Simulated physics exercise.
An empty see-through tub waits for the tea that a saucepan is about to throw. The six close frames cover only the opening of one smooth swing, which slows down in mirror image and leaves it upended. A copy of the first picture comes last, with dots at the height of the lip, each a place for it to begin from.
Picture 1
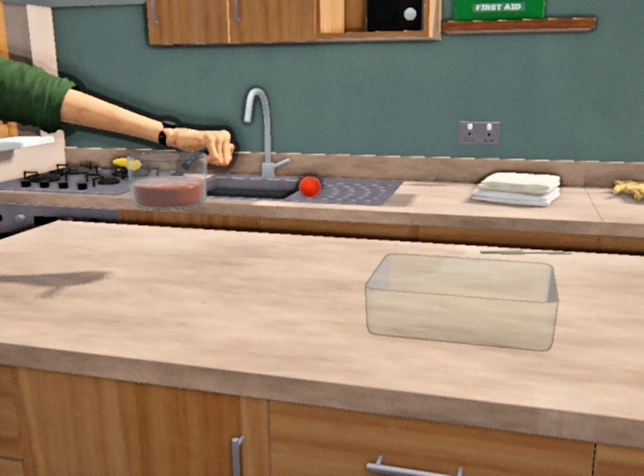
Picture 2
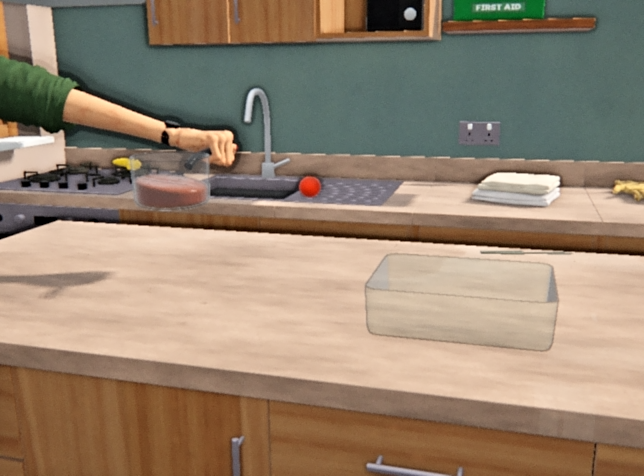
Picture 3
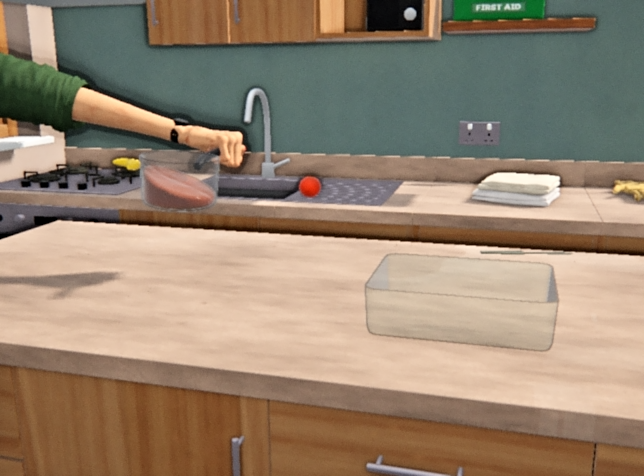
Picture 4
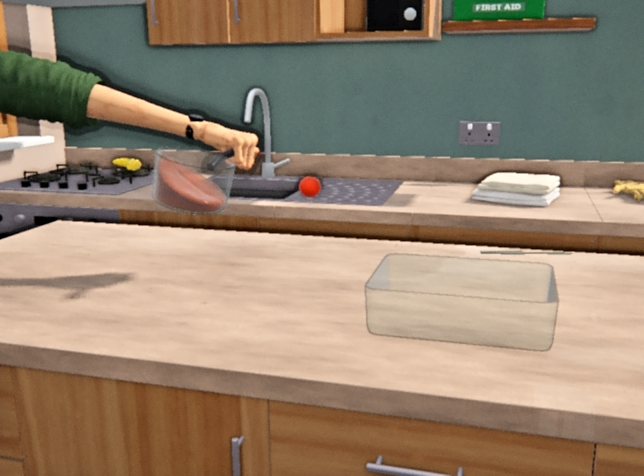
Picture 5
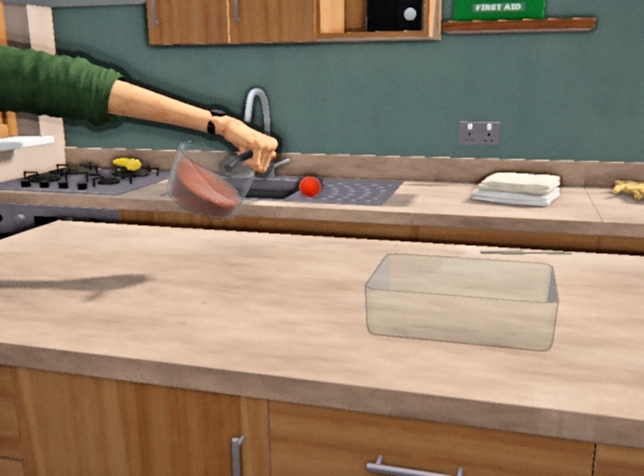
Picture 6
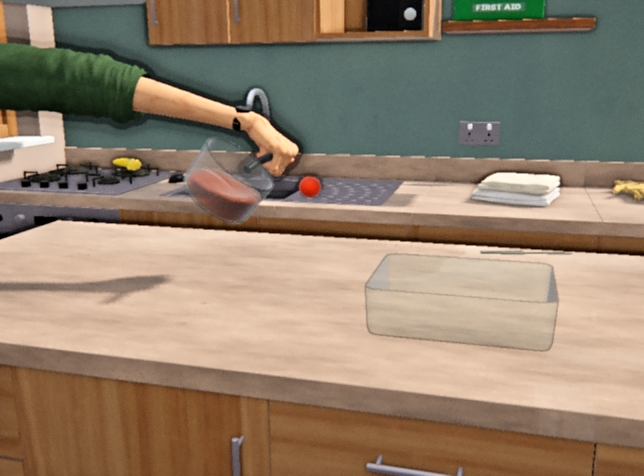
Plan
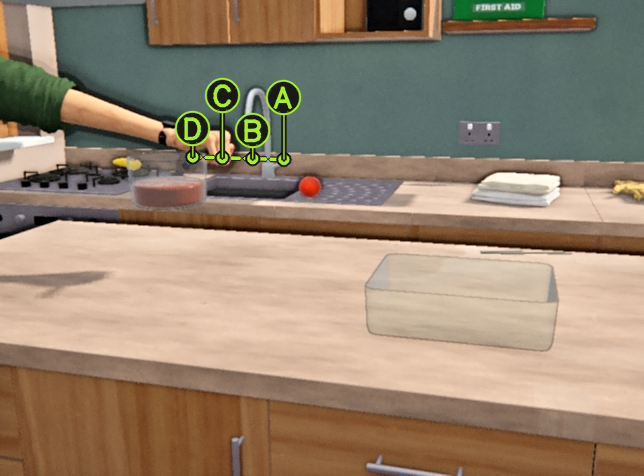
In a kitchen with a dark green wall, a still camera looks across a pale wooden worktop toward a back counter with a hob, sink and tap. An empty see-through tub sits right of centre, with a red ball-like object, folded white cloths and a green first aid sign beyond. From the left, a green-sleeved arm moves a clear pan of reddish-brown liquid rightward, tilting it progressively, with the liquid still inside.
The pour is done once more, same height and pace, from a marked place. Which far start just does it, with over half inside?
The limit is C.
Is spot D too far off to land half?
Yes.
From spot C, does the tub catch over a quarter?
Yes.
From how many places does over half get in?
Three.
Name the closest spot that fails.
D it is.
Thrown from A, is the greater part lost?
No, not at all.
On the marked copy, A at (283, 159); B at (252, 158); C at (222, 157); D at (192, 156).
With A, about 71 % lands in the tub, 6 % falls short and 23 % goes beside or beyond.
With B, about 70 % lands in the tub, 5 % falls short and 25 % goes beside or beyond.
With C, about 62 % lands in the tub, 21 % falls short and 17 % goes beside or beyond.
With D, about 33 % lands in the tub, 59 % falls short and 8 % goes beside or beyond.
